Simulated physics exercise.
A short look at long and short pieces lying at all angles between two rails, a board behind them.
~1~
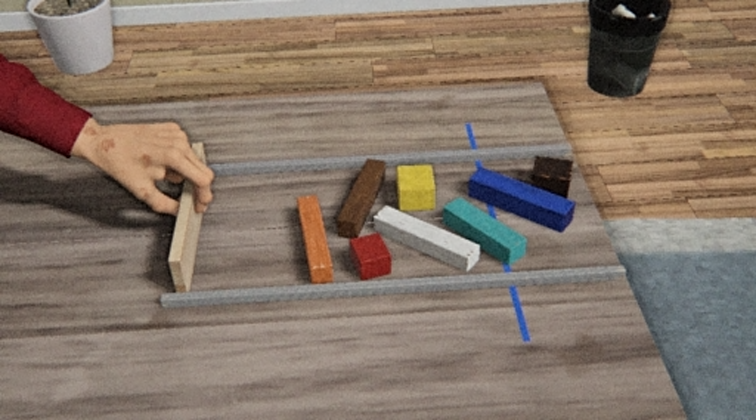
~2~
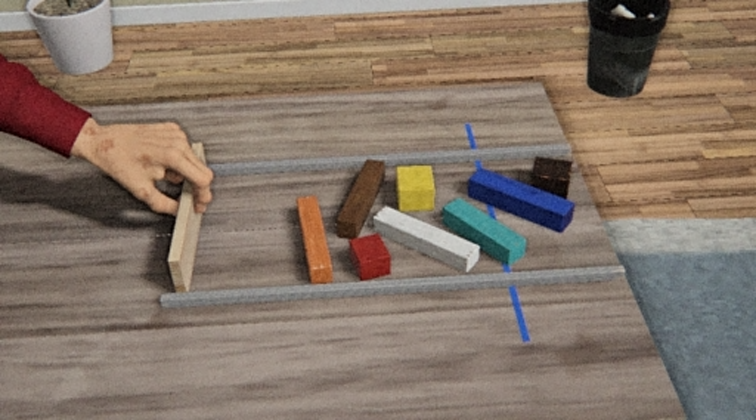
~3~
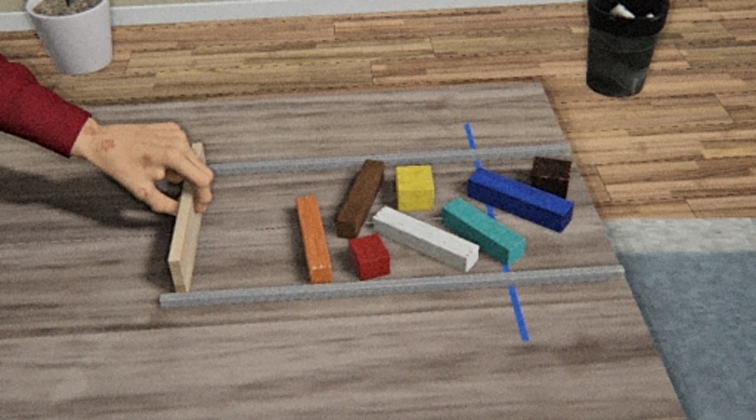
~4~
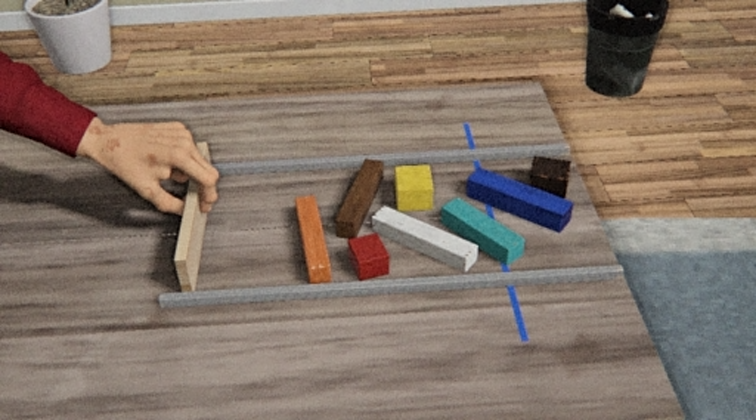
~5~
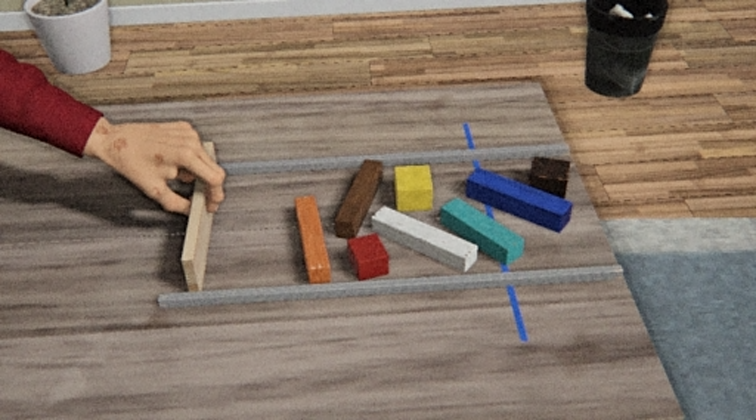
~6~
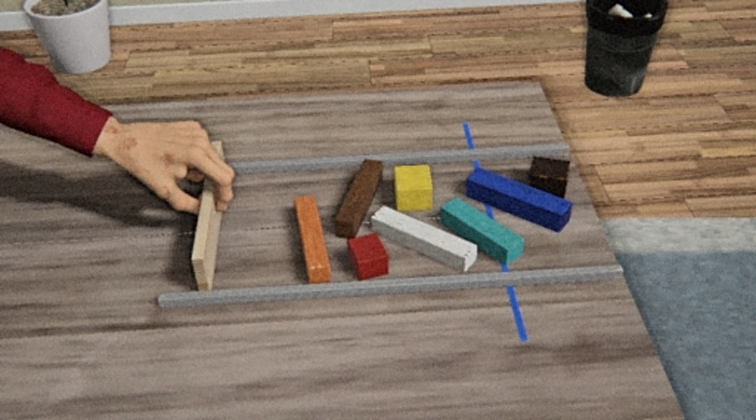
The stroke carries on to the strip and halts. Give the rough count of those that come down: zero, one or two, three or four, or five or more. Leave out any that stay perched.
The number that fall off is one or two.
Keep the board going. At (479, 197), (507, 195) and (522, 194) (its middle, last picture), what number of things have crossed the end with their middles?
The counts: 1, 2 and 3.
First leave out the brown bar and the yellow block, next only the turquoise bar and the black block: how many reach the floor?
Fallen: 0, and 0 in the other try.
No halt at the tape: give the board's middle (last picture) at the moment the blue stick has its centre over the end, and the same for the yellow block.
About (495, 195), and (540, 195) for the other.
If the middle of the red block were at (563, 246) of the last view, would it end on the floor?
It stays on.
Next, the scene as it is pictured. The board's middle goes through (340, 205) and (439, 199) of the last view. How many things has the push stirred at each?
First 4, then 8.
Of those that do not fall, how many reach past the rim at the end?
The number is 1.
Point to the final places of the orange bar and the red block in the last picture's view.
The orange bar at (506, 227), the red block at (539, 247).
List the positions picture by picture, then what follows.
Black block (551, 177); blue stick (520, 199); turquoise bar (483, 230); board (191, 214); tape (493, 215), in the first frame.
Blue stick (520, 199); brown bar (362, 198), in the second frame.
Turquoise bar (482, 231); white bar (424, 238), in the third frame.
Black block (550, 177); yellow block (414, 188), in the fourth frame.
Blue stick (518, 199); board (202, 214), in the fifth frame.
Black block (549, 177); blue stick (518, 199); turquoise bar (481, 231); board (211, 213); tape (490, 215), in the sixth frame.
Soon after, none off yet; black block at rest near (549, 177); blue stick at rest near (518, 199); turquoise bar at rest near (481, 231).
After that, none off yet; black block at rest near (549, 177); blue stick moving near (525, 198); turquoise bar displaced a little near (499, 226).
In the end, the number that fall off is one or two; gone, black block.
